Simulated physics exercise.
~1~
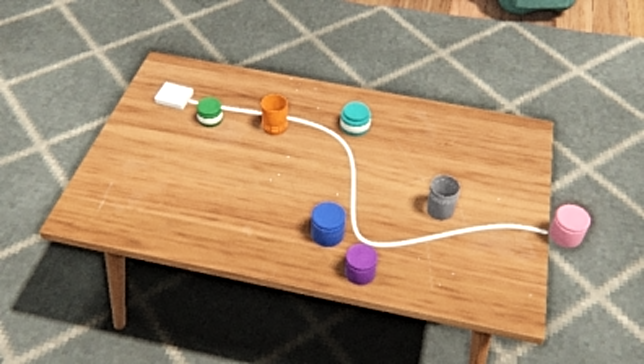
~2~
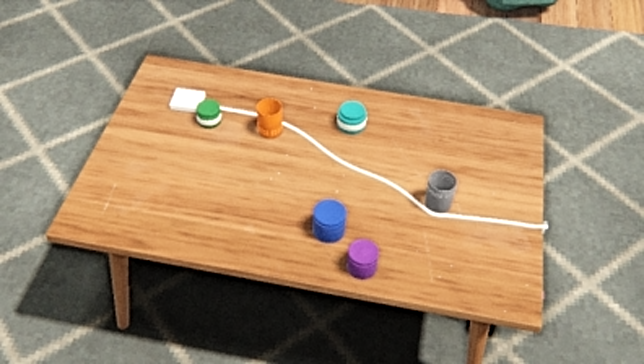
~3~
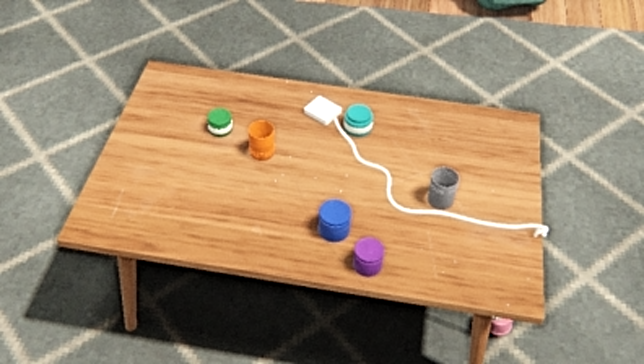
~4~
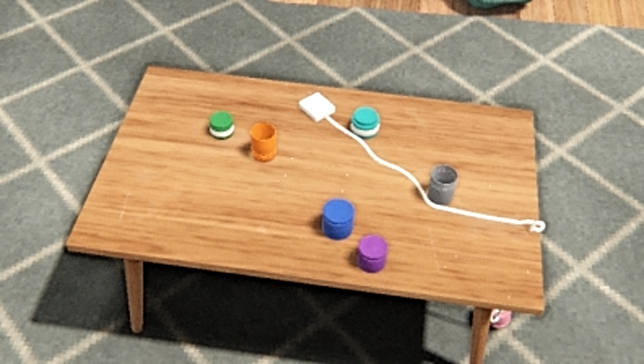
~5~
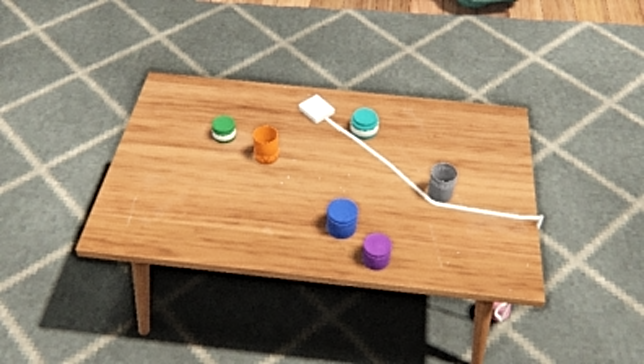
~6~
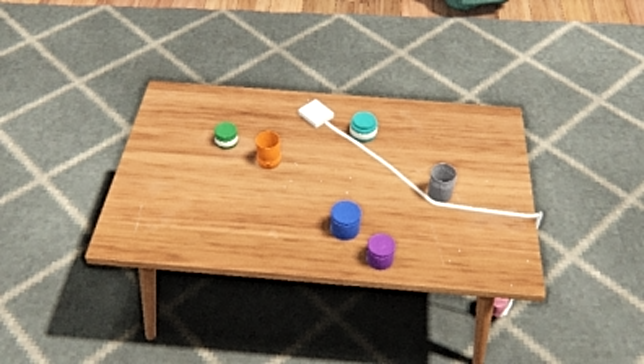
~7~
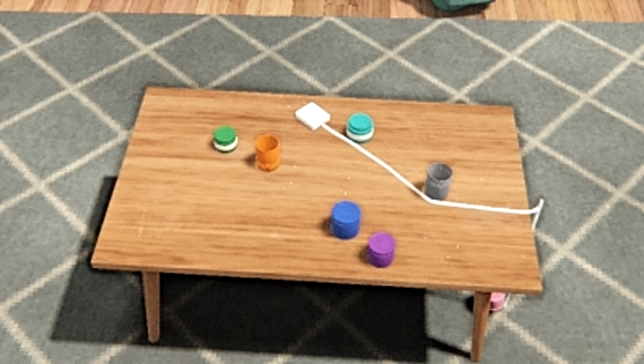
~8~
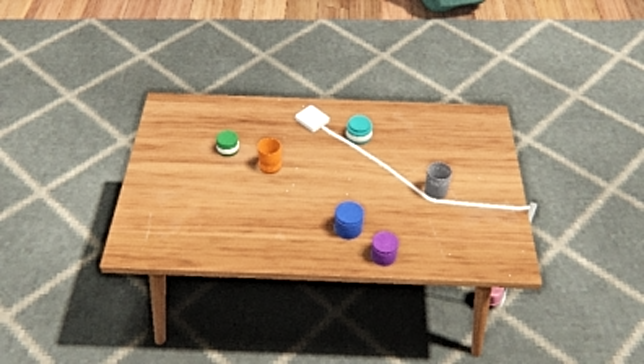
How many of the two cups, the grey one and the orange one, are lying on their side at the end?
None of them are, as both the grey cup and the orange cup are still standing upright on the table.
